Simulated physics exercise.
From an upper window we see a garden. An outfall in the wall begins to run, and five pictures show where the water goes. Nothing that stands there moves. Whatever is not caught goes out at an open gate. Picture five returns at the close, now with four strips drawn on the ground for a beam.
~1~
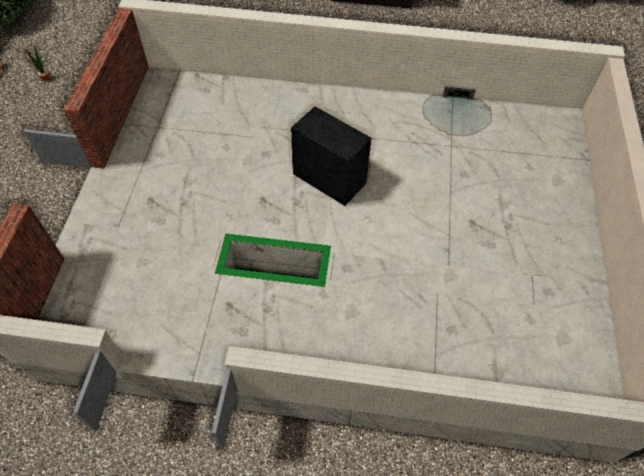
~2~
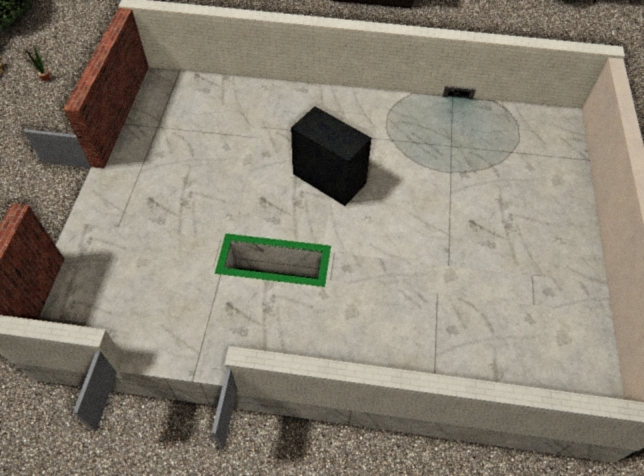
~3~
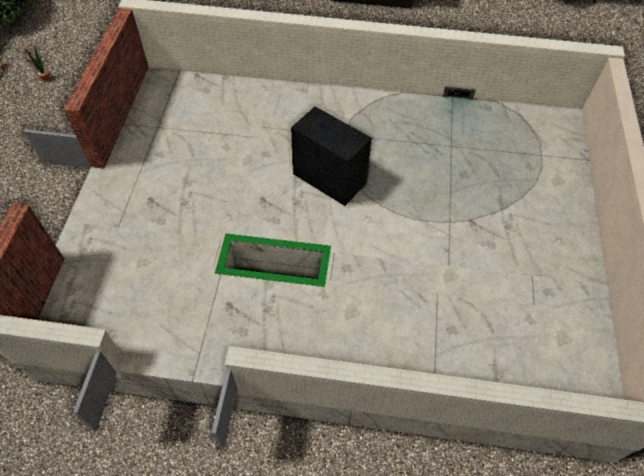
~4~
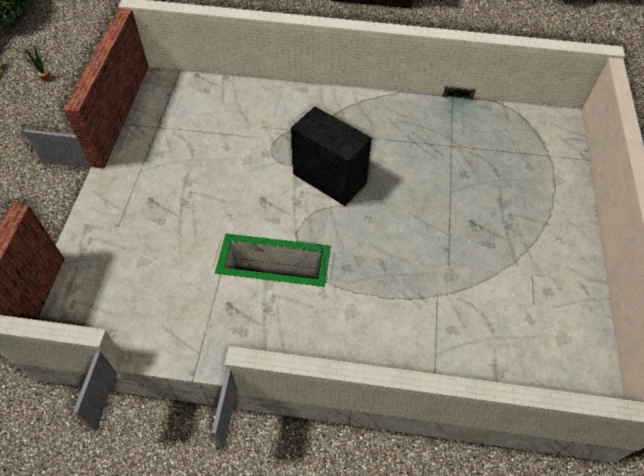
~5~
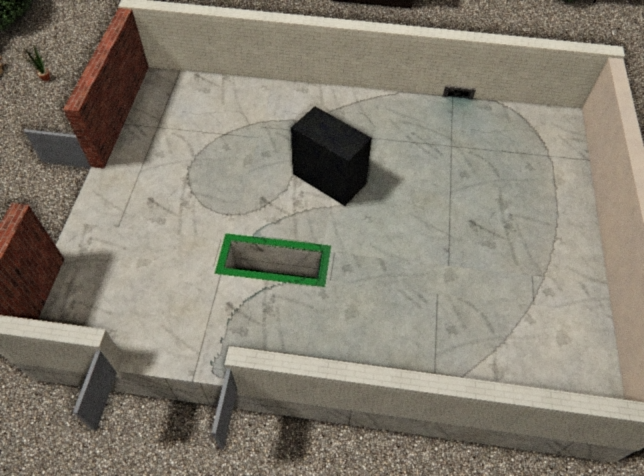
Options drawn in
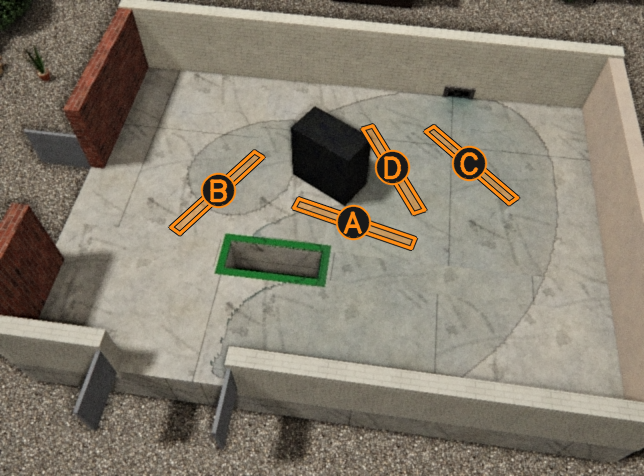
At the start, a small pool of water lies below an outfall in the back wall of a walled garden. It spreads wide across the pale paving, passes around both sides of a black block, and reaches the front wall, while the green-edged drain, dry until then, takes in water.
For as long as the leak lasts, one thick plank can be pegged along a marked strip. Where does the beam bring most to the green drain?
Choose B.
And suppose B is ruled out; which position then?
That is position C.
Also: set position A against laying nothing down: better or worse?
Position A is worse.
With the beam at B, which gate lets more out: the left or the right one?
More leaves on the right.
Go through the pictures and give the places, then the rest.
The first frame shows outfall at (459, 93); green drain at (274, 260); open gate at (86, 211); open gate at (179, 363); 2 % of the ground under water, visible out to (472, 130); green drain still dry.
In the second frame, 7 % of the ground under water, visible out to (402, 151); green drain still dry.
In the third frame, 16 % of the ground under water, visible out to (434, 219); green drain still dry.
In the fourth frame, 28 % of the ground under water, visible out to (370, 292); green drain still dry.
In the fifth frame, 43 % of the ground under water, visible out to (261, 327); green drain taking water.
In orange, A from (296, 203) to (413, 243); B from (175, 230) to (258, 154); C from (429, 129) to (513, 200); D from (367, 127) to (419, 211).
If A is chosen, about 3 % of the stream goes into the green drain, about 96 % out by the gates.
If B is chosen, about 21 % of the stream goes into the green drain, about 78 % out by the gates.
If C is chosen, about 8 % of the stream goes into the green drain, about 91 % out by the gates.
If D is chosen, about 4 % of the stream goes into the green drain, about 95 % out by the gates.
